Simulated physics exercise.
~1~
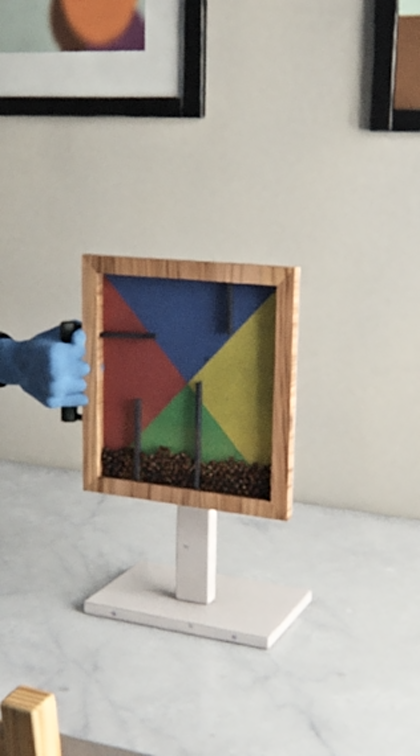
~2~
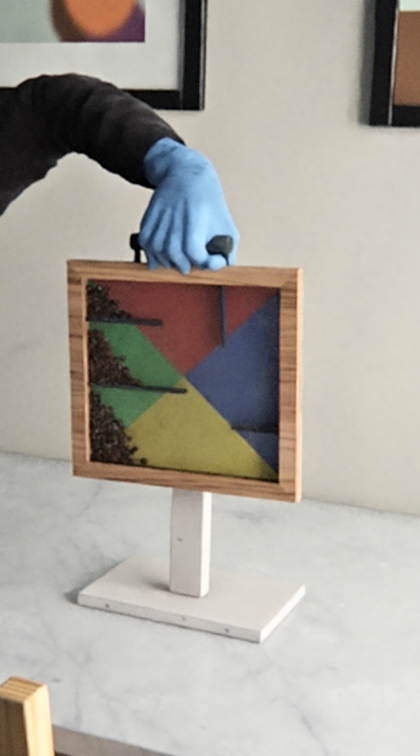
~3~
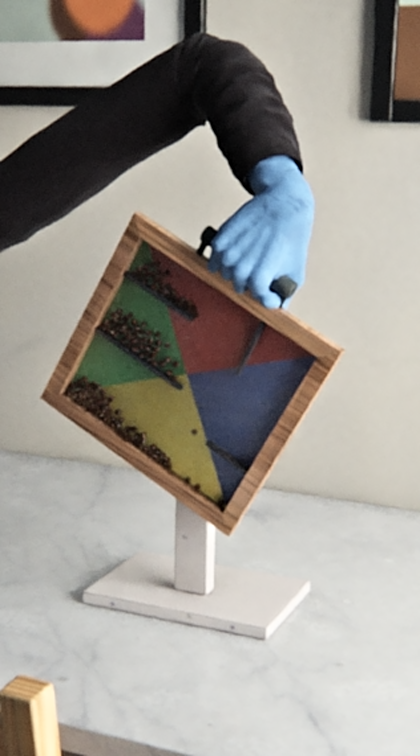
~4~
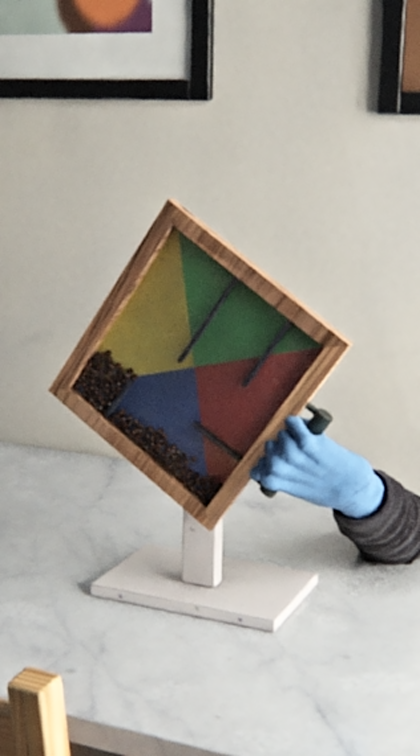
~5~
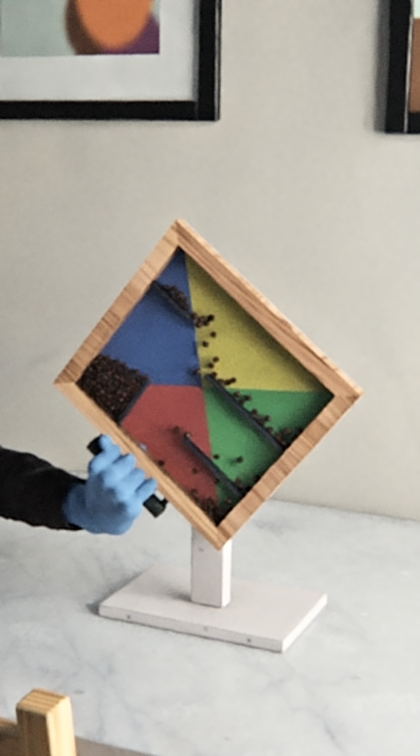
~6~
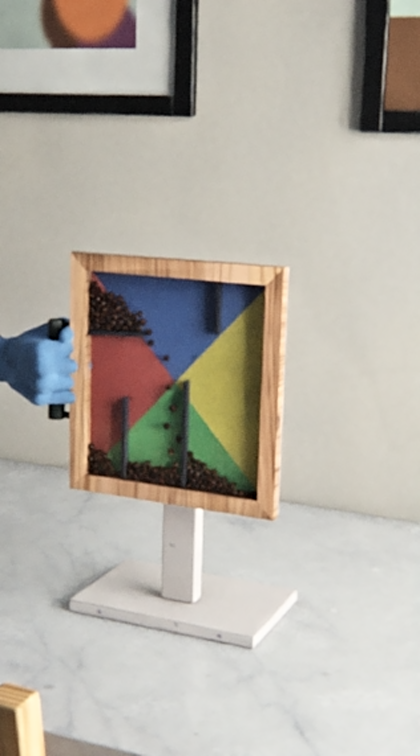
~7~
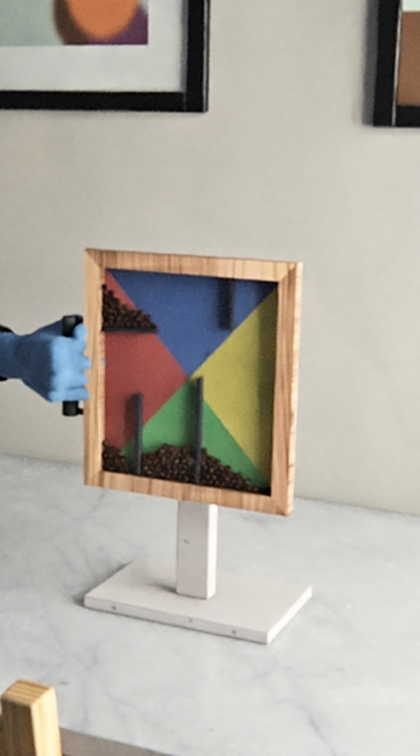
On a pale marbled tabletop before a light wall hung with dark-edged artworks, a gently swaying view from the front shows a shallow wooden box on a white stand. Its face has red, blue, yellow and green wedges, with dark beads lying along the bottom among thin bars. A blue-gloved hand grips the side handle and turns the box a quarter turn clockwise, leaving beads heaped at the left. The hand then carries it on clockwise, and beads slide and tumble between wedges. Upright again, the box holds a small heap on the upper-left ledge and a larger one along the bottom, mostly over green.
